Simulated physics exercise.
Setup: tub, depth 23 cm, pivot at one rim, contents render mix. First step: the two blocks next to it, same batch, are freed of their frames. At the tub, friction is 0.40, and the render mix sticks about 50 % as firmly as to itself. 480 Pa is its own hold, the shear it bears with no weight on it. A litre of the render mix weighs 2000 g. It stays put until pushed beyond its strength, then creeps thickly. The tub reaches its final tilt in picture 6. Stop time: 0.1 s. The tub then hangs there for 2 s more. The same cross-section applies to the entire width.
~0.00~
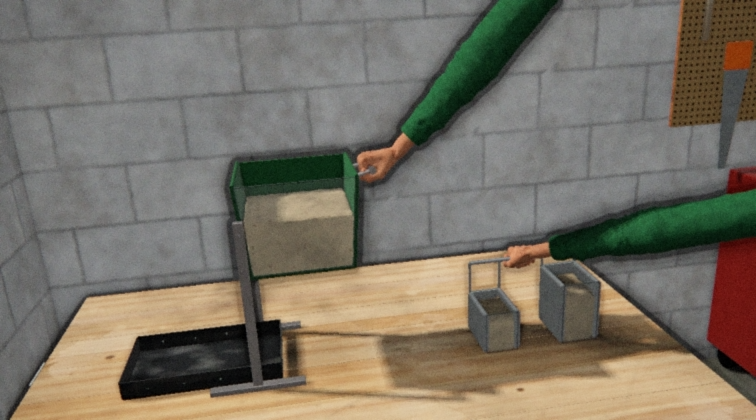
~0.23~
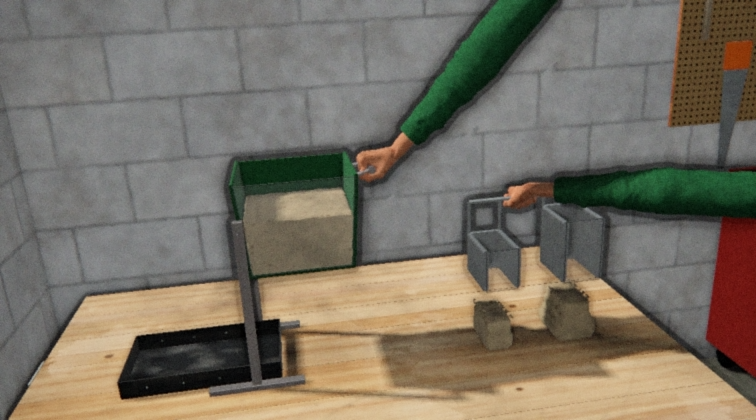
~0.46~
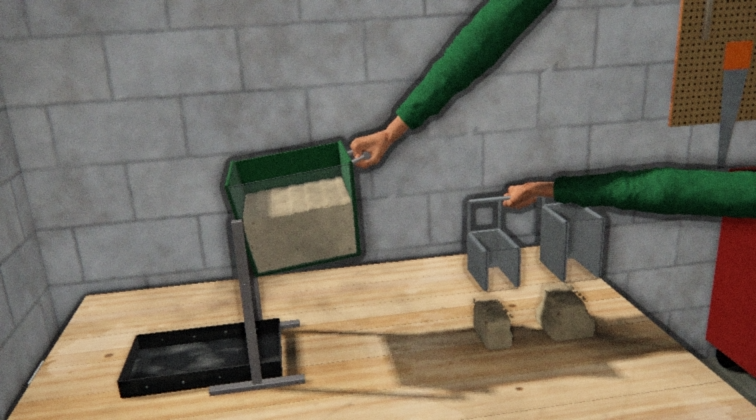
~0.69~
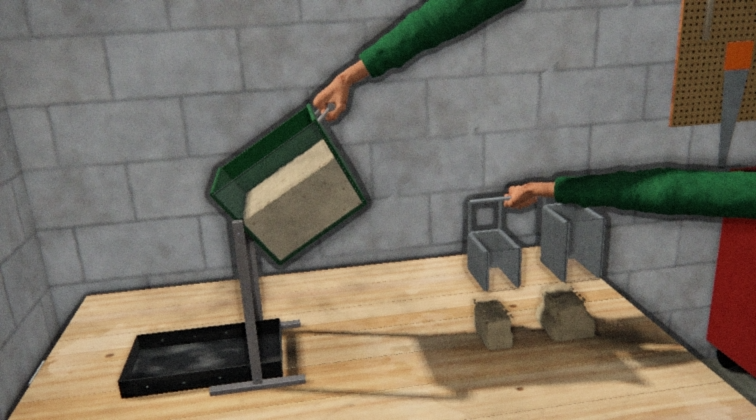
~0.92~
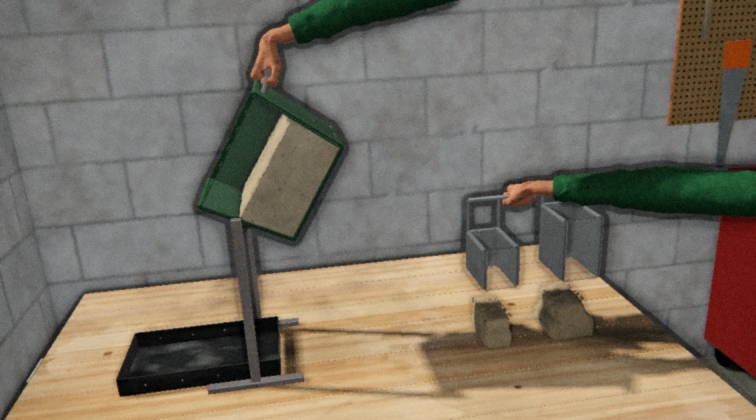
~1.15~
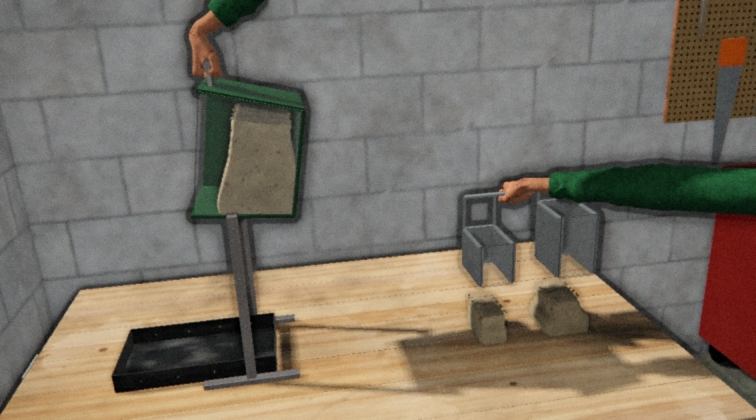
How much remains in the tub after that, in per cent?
74 %.
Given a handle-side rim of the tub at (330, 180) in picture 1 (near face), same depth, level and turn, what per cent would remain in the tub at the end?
Near 100 per cent.
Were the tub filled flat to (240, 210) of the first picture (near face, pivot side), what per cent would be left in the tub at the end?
About 60 %.
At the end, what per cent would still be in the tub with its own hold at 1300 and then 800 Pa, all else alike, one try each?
It'd be some 100 percent the first time and some 100 percent the second.
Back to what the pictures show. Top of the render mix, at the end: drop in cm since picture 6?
Roughly 10 cm.
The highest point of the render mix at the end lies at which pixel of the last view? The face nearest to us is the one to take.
Looking at the last picture, I'd put it at about (238, 164).
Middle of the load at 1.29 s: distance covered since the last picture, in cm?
The distance comes to some 4 cm.
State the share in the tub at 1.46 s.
The tub holds some 90 % at that moment.
By 1.29 s, the tub is at 80 degrees and holds 100 %.
By 1.46 s, the tub is at 80 degrees and holds 88 %.
By 1.63 s, the tub is at 80 degrees and holds 78 %.
By 1.80 s, the tub is at 80 degrees and holds 74 %.
By 3.15 s, at the end, the tub is at 80 degrees and holds 74 %.
